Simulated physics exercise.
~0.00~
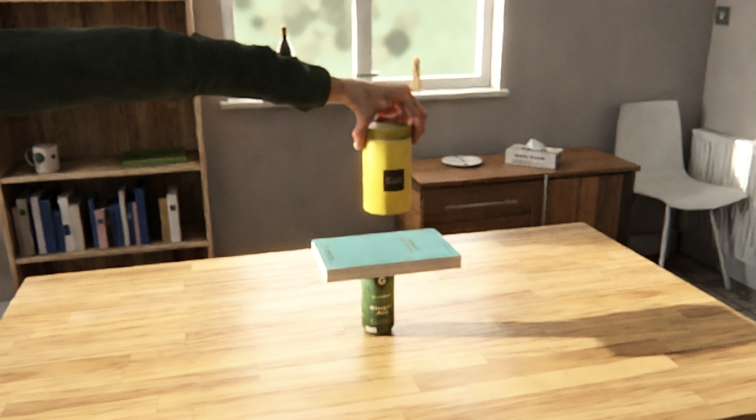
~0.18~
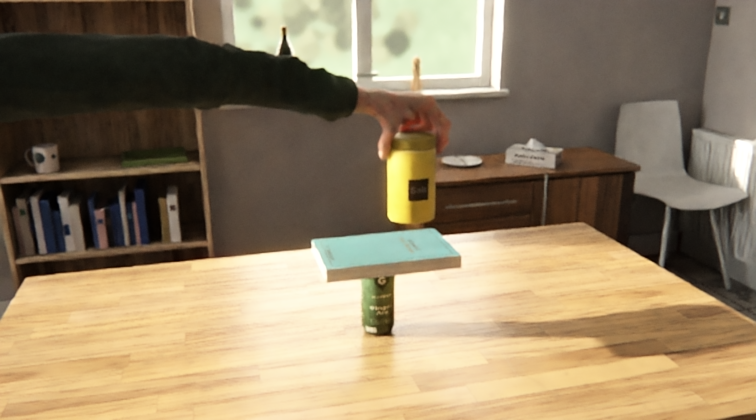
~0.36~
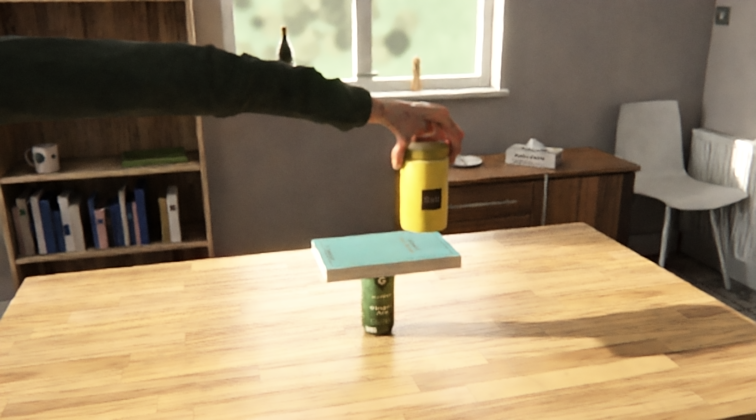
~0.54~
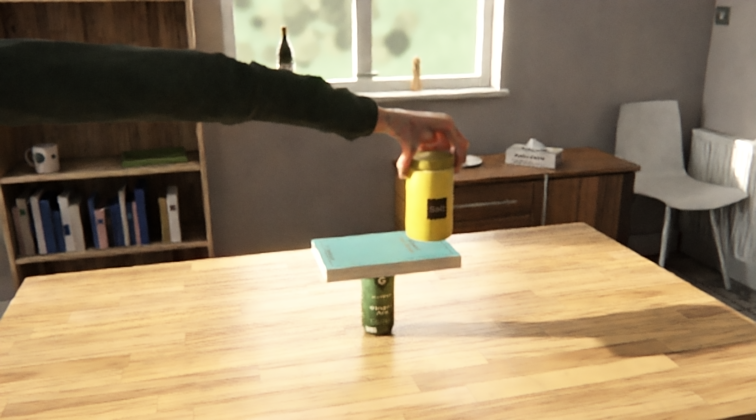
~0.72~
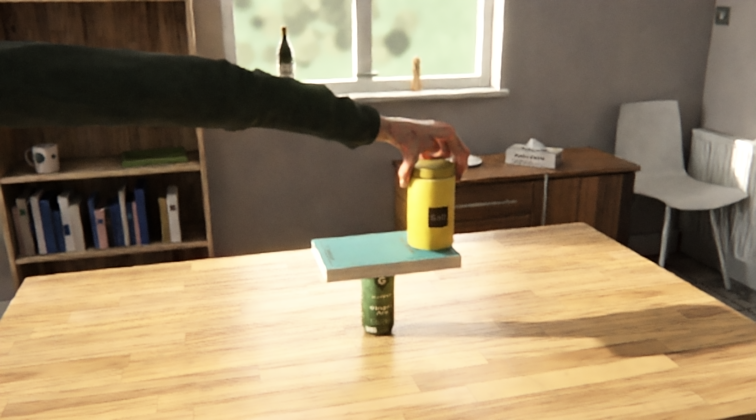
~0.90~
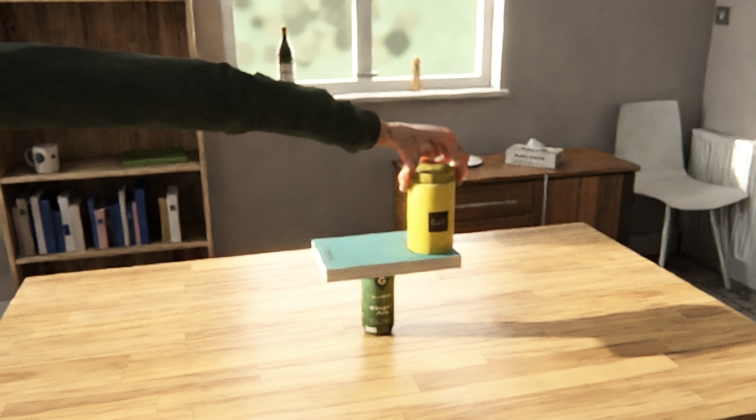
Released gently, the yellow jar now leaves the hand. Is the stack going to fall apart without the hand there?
Yes.
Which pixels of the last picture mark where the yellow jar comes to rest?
The object finishes somewhere near (496, 307).
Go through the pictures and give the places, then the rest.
In the first frame, coming down; yellow jar (388, 168); turquoise book (384, 254).
In the second frame, coming down; yellow jar (412, 176); turquoise book (384, 254).
In the third frame, coming down; yellow jar (425, 186); turquoise book (384, 254).
In the fourth frame, coming down; yellow jar (430, 195); turquoise book (384, 254).
In the fifth frame, coming down; yellow jar (431, 203); turquoise book (384, 254).
In the sixth frame, in place under the hand; yellow jar (431, 208); turquoise book (384, 254).
After 1.30 s, yellow jar now fallen; turquoise book turned 63° from how it was put.
After 1.40 s, turquoise book on its side.
After 1.80 s, turquoise book now fallen.
In the end (2.1 s), fallen, turquoise book and yellow jar; green can unmoved. At the end, from the last picture's camera, yellow jar near (496, 307). The stack comes apart.
